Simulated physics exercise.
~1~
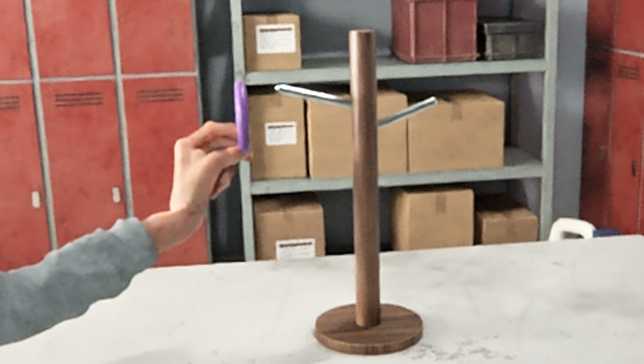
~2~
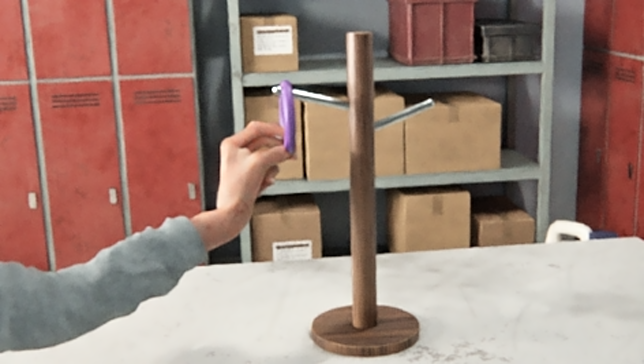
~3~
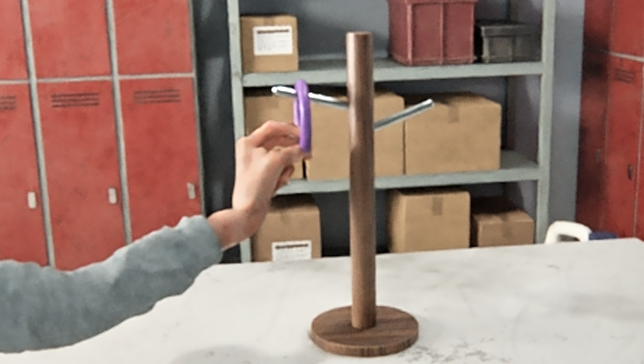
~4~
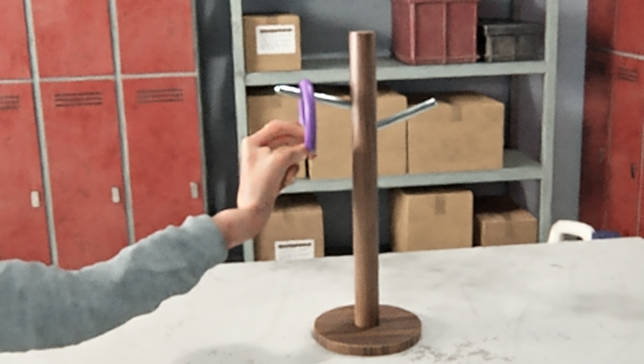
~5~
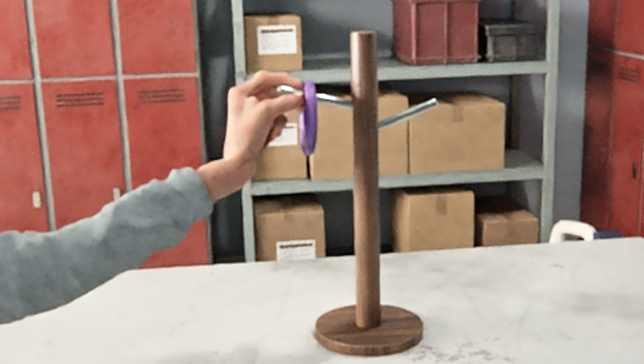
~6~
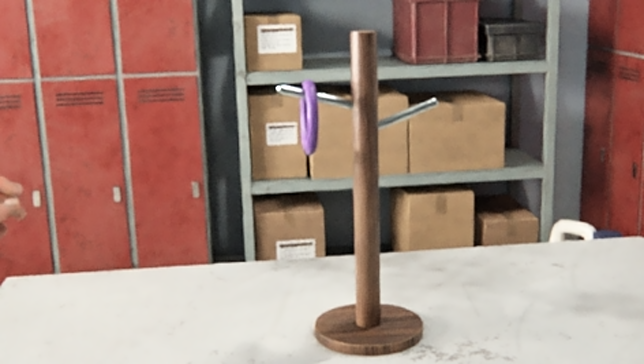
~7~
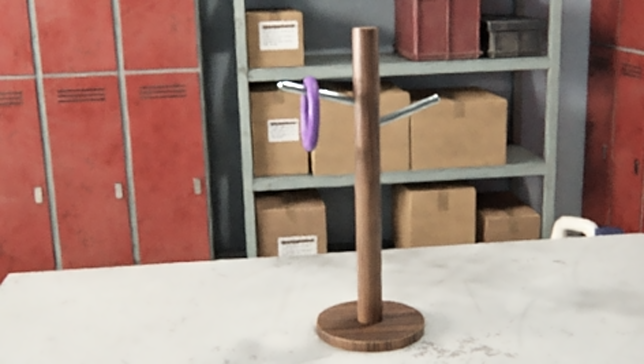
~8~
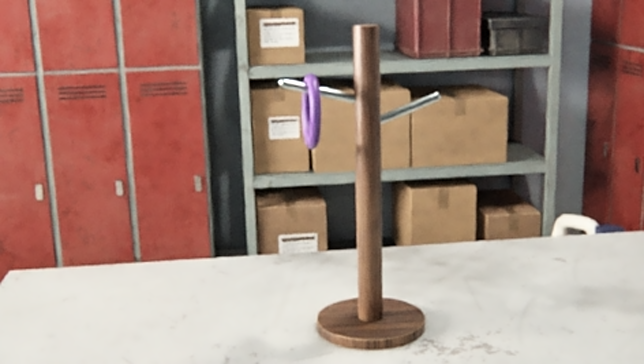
A purple ring moving right in a person's hand onto a wooden stand's left peg, then hanging there after the hand withdraws.
